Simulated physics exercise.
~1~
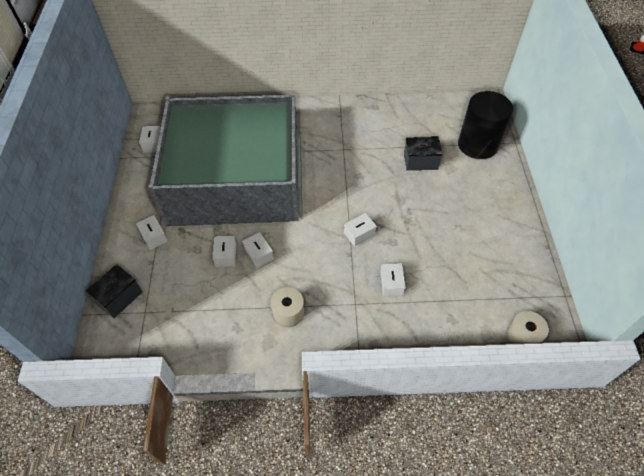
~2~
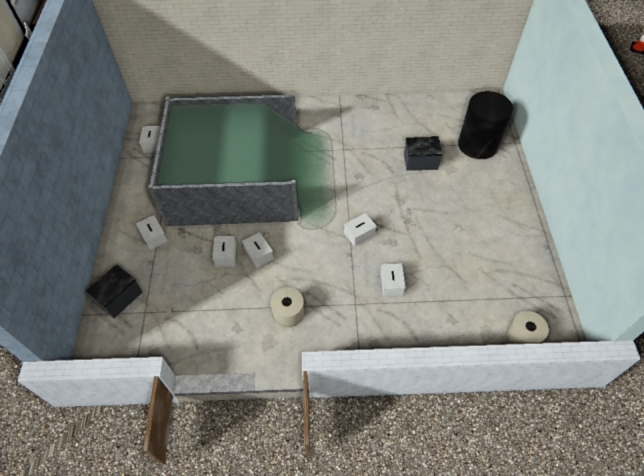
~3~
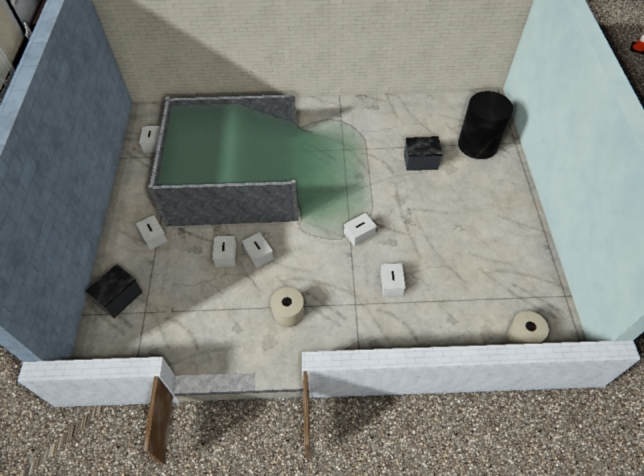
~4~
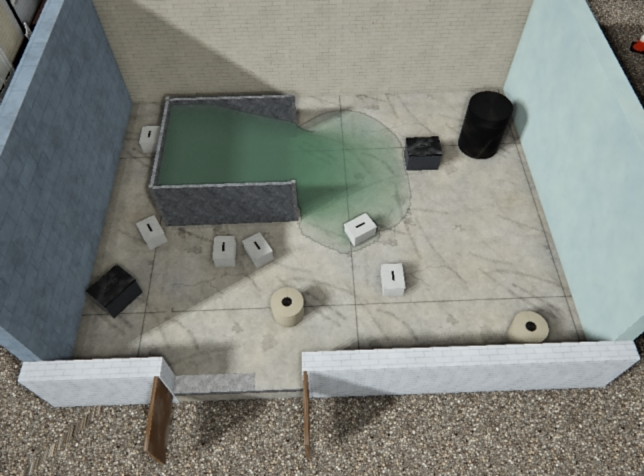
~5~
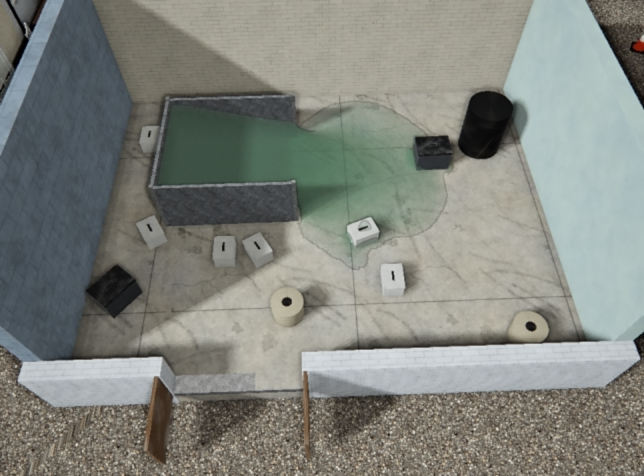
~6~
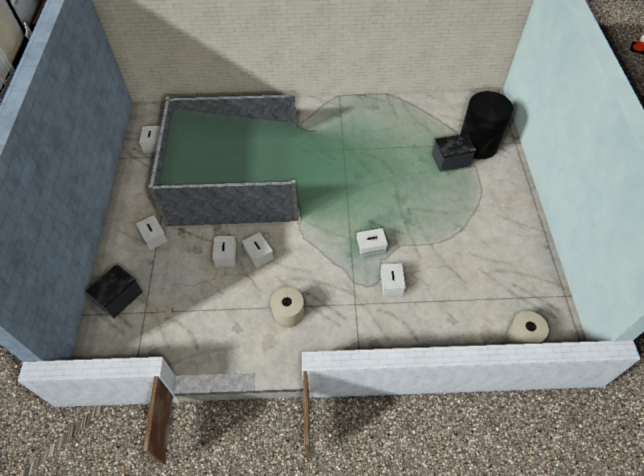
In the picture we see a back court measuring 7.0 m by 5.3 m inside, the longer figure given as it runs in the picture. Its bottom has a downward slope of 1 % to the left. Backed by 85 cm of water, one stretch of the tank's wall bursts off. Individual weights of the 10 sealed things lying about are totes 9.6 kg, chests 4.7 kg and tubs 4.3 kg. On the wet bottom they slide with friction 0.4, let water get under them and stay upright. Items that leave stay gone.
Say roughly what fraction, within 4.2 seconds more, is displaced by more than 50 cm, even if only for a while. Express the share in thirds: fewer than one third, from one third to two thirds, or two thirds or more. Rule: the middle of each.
From one third to two thirds.
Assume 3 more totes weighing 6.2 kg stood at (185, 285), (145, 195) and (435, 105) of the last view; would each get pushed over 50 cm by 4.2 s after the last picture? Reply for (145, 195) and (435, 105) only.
Listed in order, the answers are inside half a metre followed by beyond half a metre.
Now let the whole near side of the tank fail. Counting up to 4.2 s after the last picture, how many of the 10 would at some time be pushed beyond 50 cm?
You'd get 7 in that case.
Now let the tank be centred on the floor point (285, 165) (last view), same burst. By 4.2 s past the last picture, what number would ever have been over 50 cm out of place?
In that case the number is 5.
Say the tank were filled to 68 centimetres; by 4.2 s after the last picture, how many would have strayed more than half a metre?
Result: 5.
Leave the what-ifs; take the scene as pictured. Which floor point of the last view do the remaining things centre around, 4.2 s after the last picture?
They're centred close to (226, 263).
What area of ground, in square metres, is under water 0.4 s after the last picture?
About 17 m2.
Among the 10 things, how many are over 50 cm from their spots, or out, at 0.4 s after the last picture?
2.
Then, 0.4 s after the last picture 2 of 10 are over 50 cm from their spots; 1 afloat.
Then, 1.5 s after the last picture 3 of 10 are over 50 cm from their spots; 1 afloat.
Then, 2.8 s after the last picture 4 of 10 are over 50 cm from their spots; 4 afloat.
Then, 4.2 s after the last picture 5 of 10 are over 50 cm from their spots, and 5 have been at some point; 3 afloat.
